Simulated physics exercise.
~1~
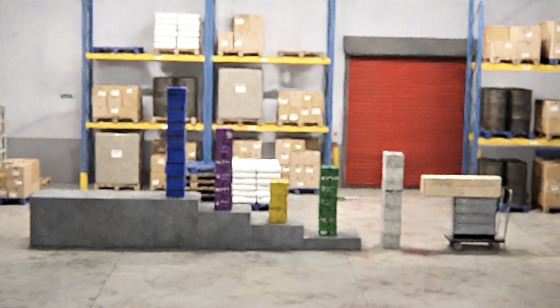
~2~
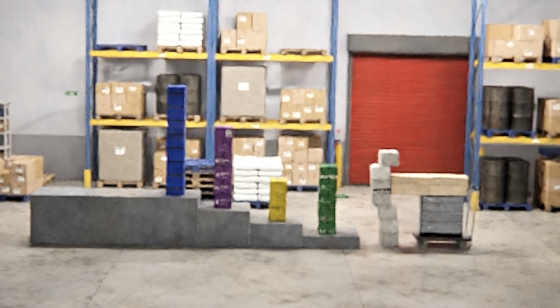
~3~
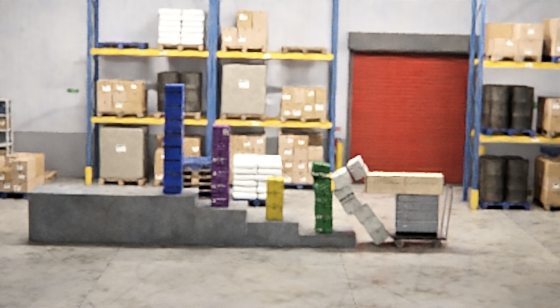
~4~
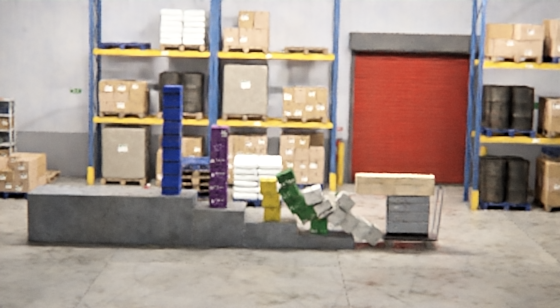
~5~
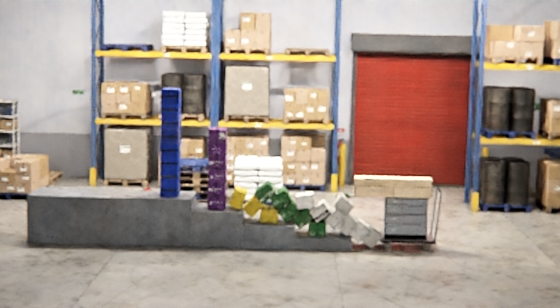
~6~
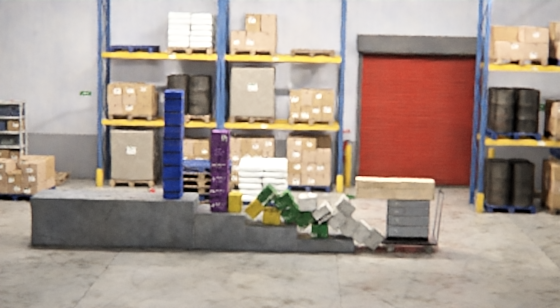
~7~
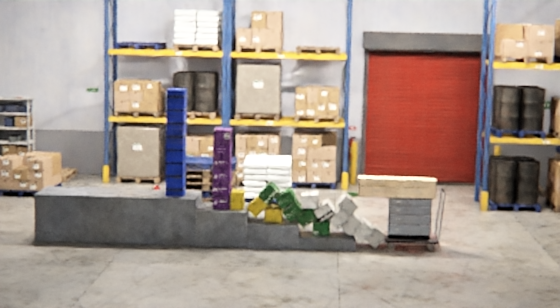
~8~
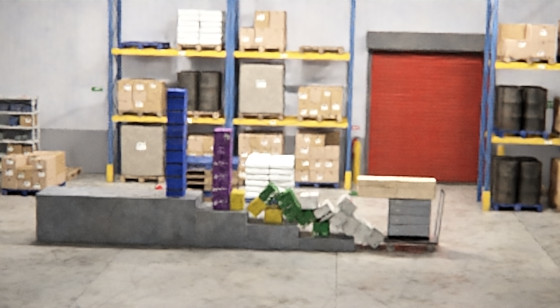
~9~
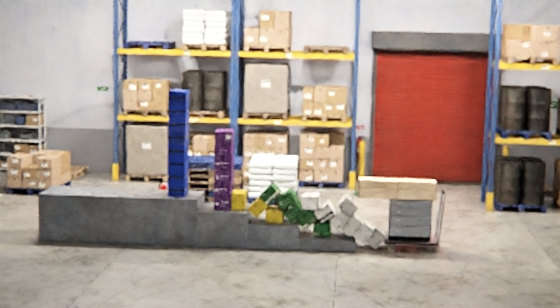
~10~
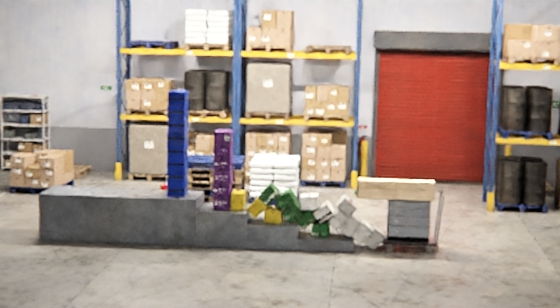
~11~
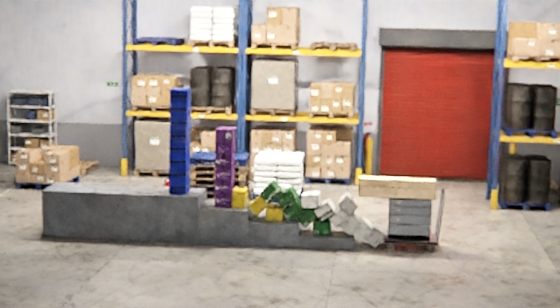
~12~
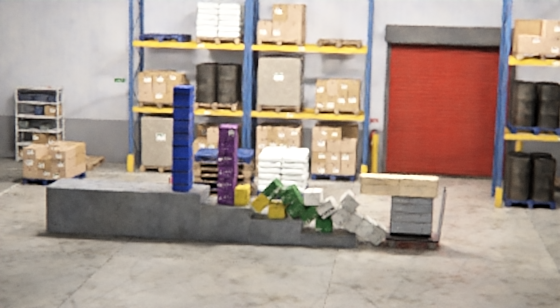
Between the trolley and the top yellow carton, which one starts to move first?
The trolley starts to move first. The top yellow carton goes over only later, after the pale and green piles have toppled toward it.
A loaded trolley rolls left across a store room floor, its jutting case heading for a pale pile of cartons at the foot of some rising steps. The case hits the pale pile, which breaks apart and topples left against the green pile. The green cartons lean and tumble up the steps into the short yellow pile, knocking its top carton onto its side. The trolley stops beside the heap. At the end, pale, green and yellow cartons lie jumbled on the lower steps, while the purple and blue piles still stand upright.
